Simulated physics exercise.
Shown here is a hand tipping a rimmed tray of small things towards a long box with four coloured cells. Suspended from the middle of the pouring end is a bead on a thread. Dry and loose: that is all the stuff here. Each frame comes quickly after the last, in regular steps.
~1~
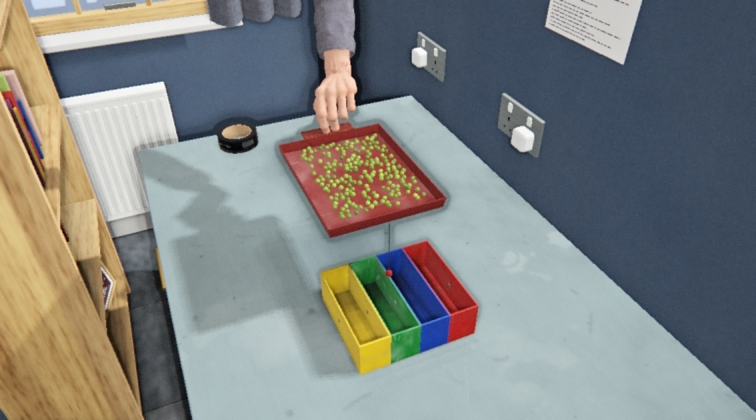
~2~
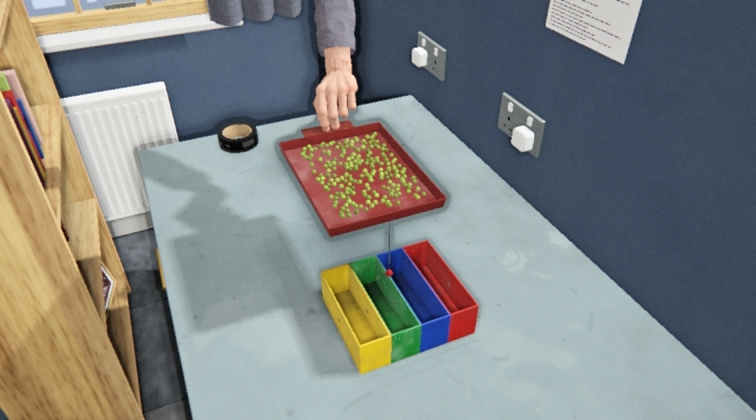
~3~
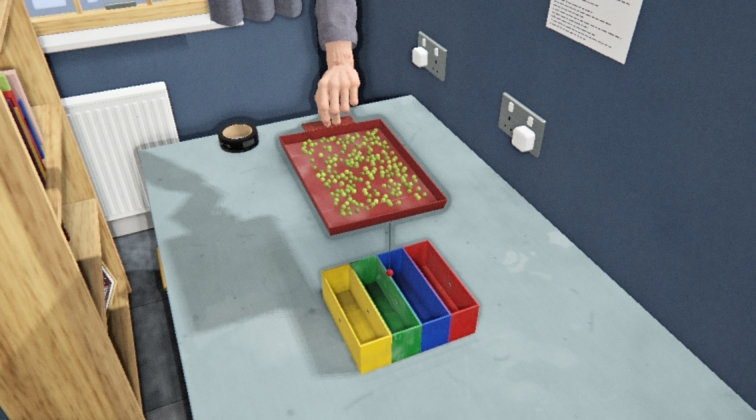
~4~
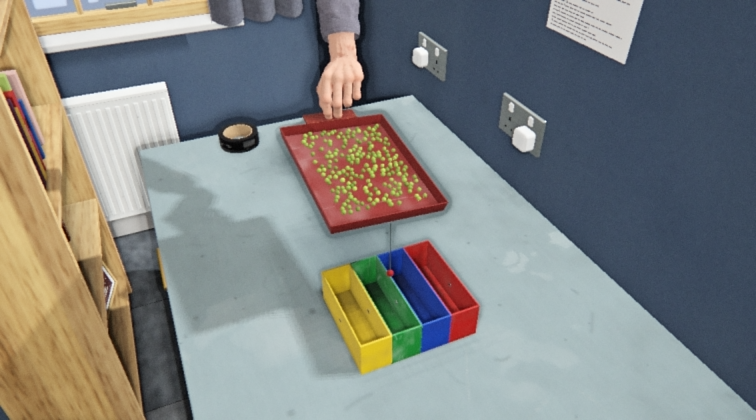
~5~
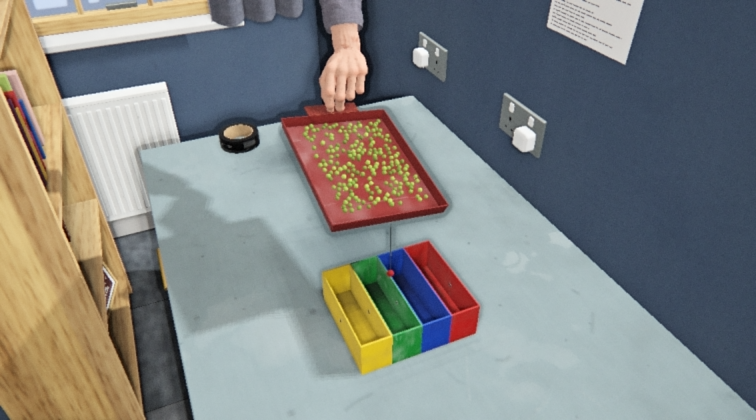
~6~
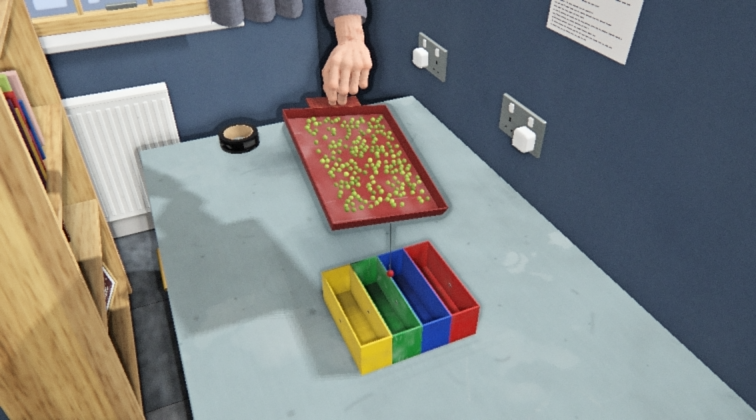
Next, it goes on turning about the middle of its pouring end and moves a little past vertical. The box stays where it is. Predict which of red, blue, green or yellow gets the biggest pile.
The biggest pile lands in red.
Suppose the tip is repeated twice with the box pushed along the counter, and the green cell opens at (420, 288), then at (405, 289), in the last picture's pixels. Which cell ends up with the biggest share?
First try: Blue. Second try: The cell in blue.
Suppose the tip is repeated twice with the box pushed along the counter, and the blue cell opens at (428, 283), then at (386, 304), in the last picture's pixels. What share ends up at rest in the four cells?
First 100 %, then 0 %.
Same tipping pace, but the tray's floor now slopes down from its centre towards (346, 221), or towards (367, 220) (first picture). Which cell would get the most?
First try: The yellow one; second try: The cell in yellow.
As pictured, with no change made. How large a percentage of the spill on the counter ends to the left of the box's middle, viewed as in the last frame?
Near 0 in a hundred.
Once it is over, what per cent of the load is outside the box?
My estimate is close to 10 %.
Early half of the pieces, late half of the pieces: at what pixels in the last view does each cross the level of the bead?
The first part at (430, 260); the rest at (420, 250).
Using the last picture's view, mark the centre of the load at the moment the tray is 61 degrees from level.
Load centre: Approx. (424, 203).
Just after the last frame, tray tipped steeply; almost all on the tray; about a tenth in the red cell; about a tenth falling or outside the box.
A moment on, tray tipped past a quarter turn; roughly two thirds on the tray; roughly a quarter in the red cell; about a tenth falling or outside the box.
Further on, tray tipped past a quarter turn; the larger part in the red cell; about a tenth in the blue cell; about a tenth falling or outside the box.
When it is over, tray tipped past a quarter turn; the larger part in the red cell; about a tenth in the blue cell; not one in the yellow cell; not one in the green cell; about a tenth outside the box.
